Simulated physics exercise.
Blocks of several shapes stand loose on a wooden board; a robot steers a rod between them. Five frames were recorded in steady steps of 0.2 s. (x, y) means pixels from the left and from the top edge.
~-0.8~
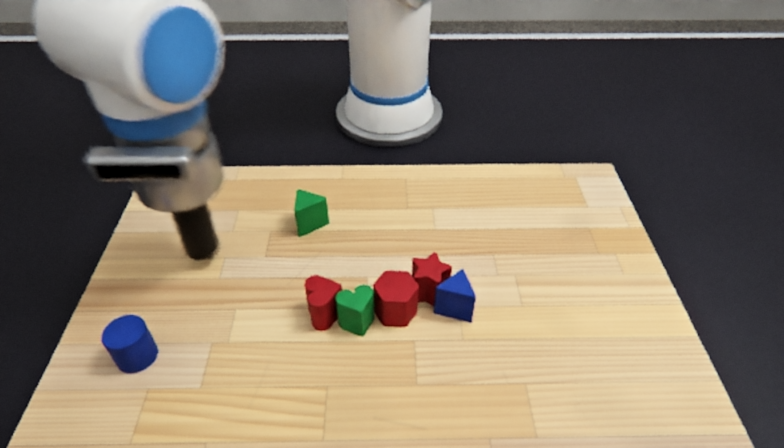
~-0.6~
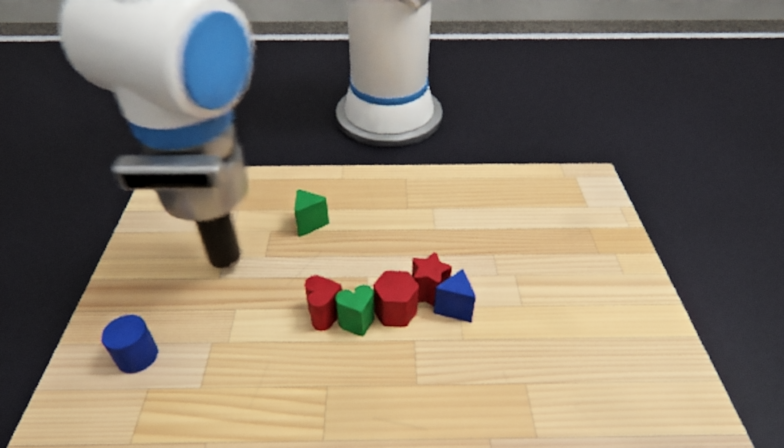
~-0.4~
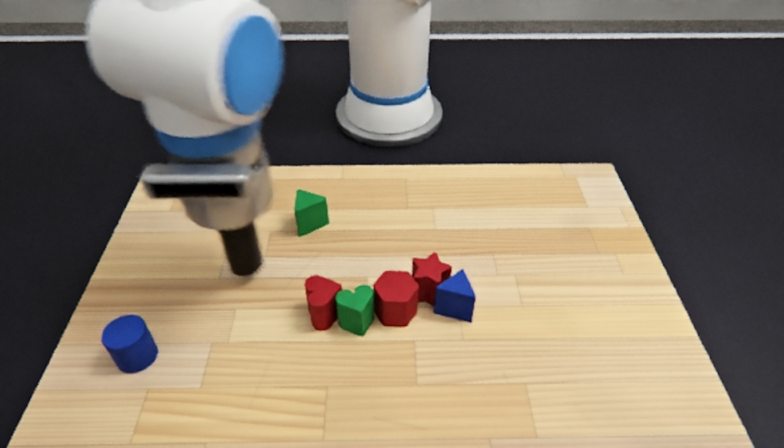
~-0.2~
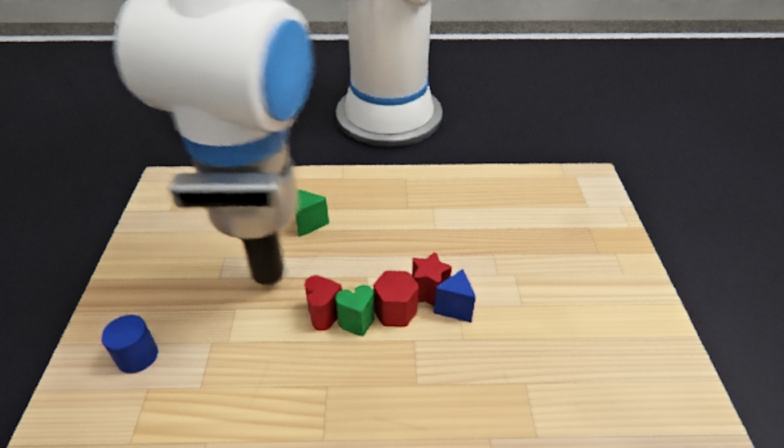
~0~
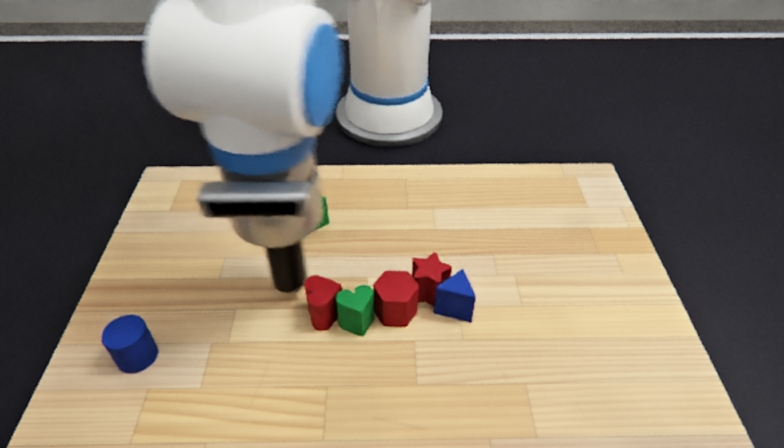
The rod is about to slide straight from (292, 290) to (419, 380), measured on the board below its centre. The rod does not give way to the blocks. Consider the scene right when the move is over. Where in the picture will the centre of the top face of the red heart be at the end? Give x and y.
My estimate: (367, 358).
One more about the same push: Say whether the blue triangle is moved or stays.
It is still where it was.
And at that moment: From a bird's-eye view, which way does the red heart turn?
My answer: Clockwise.
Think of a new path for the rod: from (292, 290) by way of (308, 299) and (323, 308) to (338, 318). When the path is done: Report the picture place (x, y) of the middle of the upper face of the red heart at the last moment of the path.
That would be at about pixel (345, 323).
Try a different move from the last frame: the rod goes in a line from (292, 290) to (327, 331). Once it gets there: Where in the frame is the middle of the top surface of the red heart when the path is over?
(352, 328)
On the path given first. One third of the way, rod (330, 307); red heart (345, 320), turned 35° clockwise; green heart (376, 314), turned 95° anticlockwise.
Two thirds of the way, rod (373, 337); red heart (362, 350); green heart (412, 329), turned 115° anticlockwise.
At the end, rod (420, 370); red heart (367, 358), turned 155° clockwise; green heart (457, 340), turned 195° anticlockwise; red hexagon in place; blue triangle in place.
